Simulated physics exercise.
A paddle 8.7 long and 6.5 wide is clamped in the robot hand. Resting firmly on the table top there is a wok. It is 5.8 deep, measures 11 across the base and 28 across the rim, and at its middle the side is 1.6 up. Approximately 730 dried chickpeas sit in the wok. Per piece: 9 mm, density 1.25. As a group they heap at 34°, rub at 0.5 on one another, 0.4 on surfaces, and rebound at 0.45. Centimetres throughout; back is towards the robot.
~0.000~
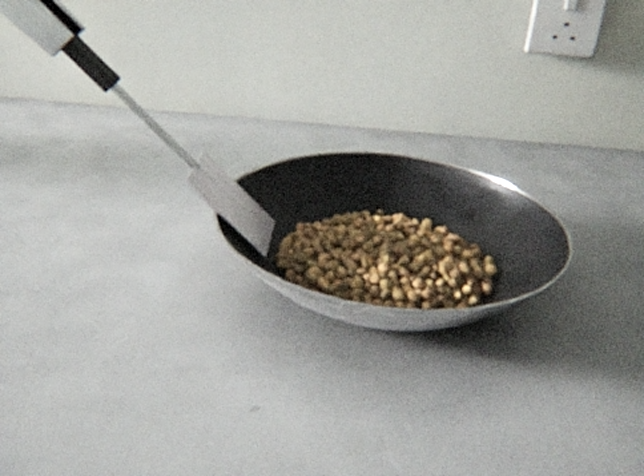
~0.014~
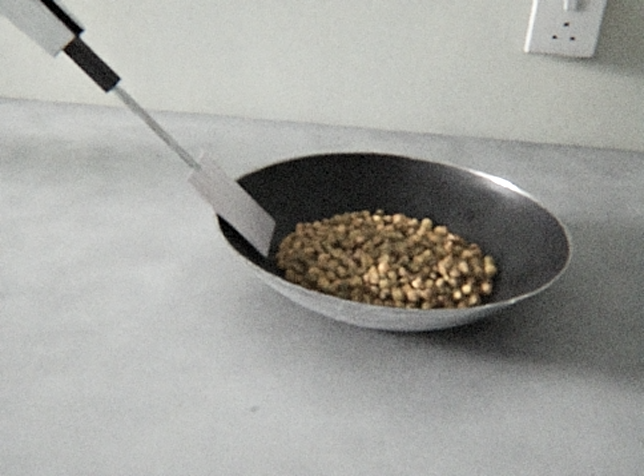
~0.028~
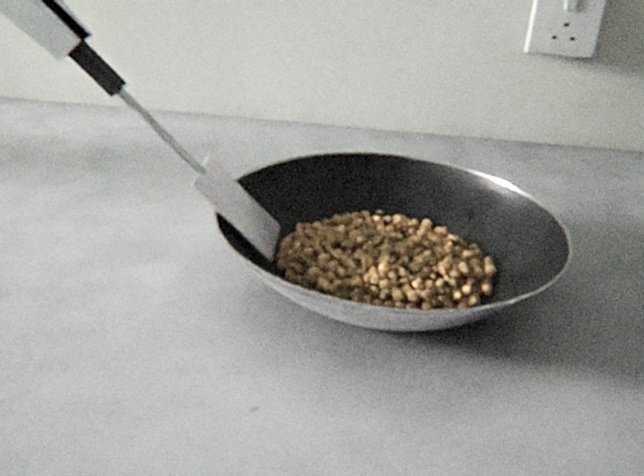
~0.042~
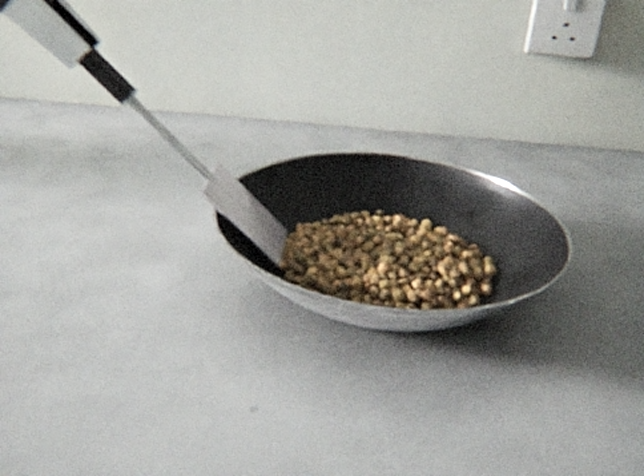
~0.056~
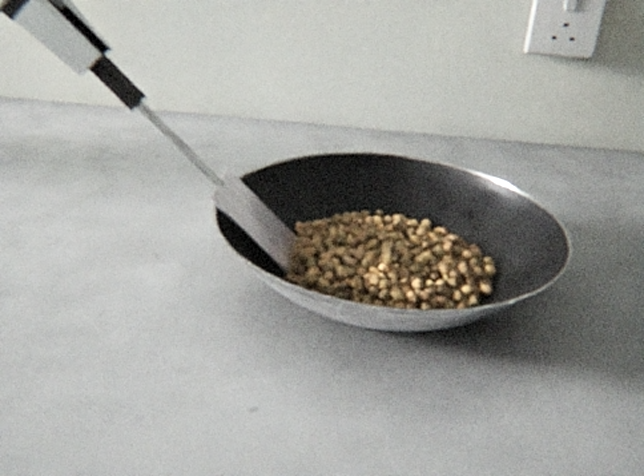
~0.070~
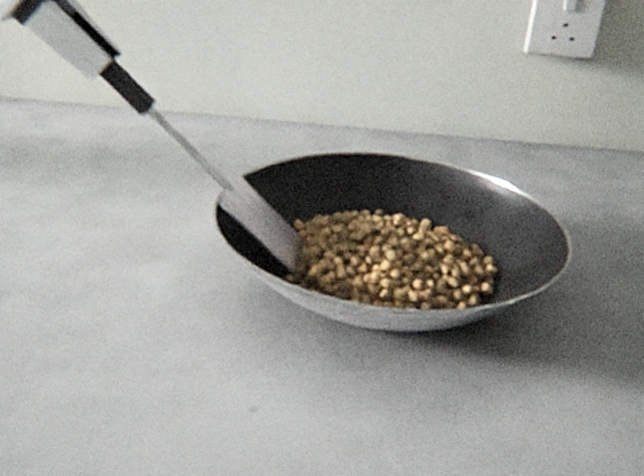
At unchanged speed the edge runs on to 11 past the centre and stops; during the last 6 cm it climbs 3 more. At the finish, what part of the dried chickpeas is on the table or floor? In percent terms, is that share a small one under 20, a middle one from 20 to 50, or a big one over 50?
A small one.
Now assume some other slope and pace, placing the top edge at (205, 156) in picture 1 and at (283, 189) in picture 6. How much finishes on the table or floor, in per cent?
Some 30 per cent.
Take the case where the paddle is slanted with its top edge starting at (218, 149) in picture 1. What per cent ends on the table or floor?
Roughly 15%.
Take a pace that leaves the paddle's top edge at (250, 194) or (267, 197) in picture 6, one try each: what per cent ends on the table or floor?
Roughly 20 per cent, then roughly 30 per cent.
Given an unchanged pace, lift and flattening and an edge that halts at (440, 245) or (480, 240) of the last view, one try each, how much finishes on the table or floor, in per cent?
About 0 and 0 per cent.
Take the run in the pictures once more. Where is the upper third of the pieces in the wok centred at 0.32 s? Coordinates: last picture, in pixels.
Near (496, 247).
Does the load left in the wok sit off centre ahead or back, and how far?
3.5 cm ahead.
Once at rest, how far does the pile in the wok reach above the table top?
Roughly 5.0 centimetres.
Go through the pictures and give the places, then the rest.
In the first picture, paddle top edge at (194, 165), sloping 44°; upper third of the load around (386, 256), from x 280 to 490, top at y 215; 733 in the wok.
In the second picture, paddle top edge at (195, 166), sloping 44°; upper third of the load around (386, 256), from x 280 to 490, top at y 215.
In the third picture, paddle top edge at (200, 170), sloping 44°; upper third of the load around (385, 256), from x 280 to 490, top at y 215.
In the fourth picture, paddle top edge at (209, 176), sloping 44°; upper third of the load around (385, 256), from x 280 to 490, top at y 215.
In the fifth picture, paddle top edge at (218, 182), sloping 44°; upper third of the load around (384, 254), from x 285 to 490, top at y 215.
In the sixth picture, paddle top edge at (227, 186), sloping 44°; upper third of the load around (387, 253), from x 290 to 490, top at y 215; 733 in the wok.
After 0.19 s, sloping 44°, highest piece 4 above the table; 733 in the wok.
After 0.32 s, sloping 44°, highest piece 6 above the table; 733 in the wok.
After 0.58 s, sloping 44°, highest piece 5 above the table; 642 in the wok, 89 on the table or floor, 2 on the blade or in flight.
After 1.63 s, sloping 44°, highest piece 5 above the table; 642 in the wok, 91 on the table or floor.
At rest, 642 in the wok, 91 on the table or floor. That is 12 % on the table or floor.
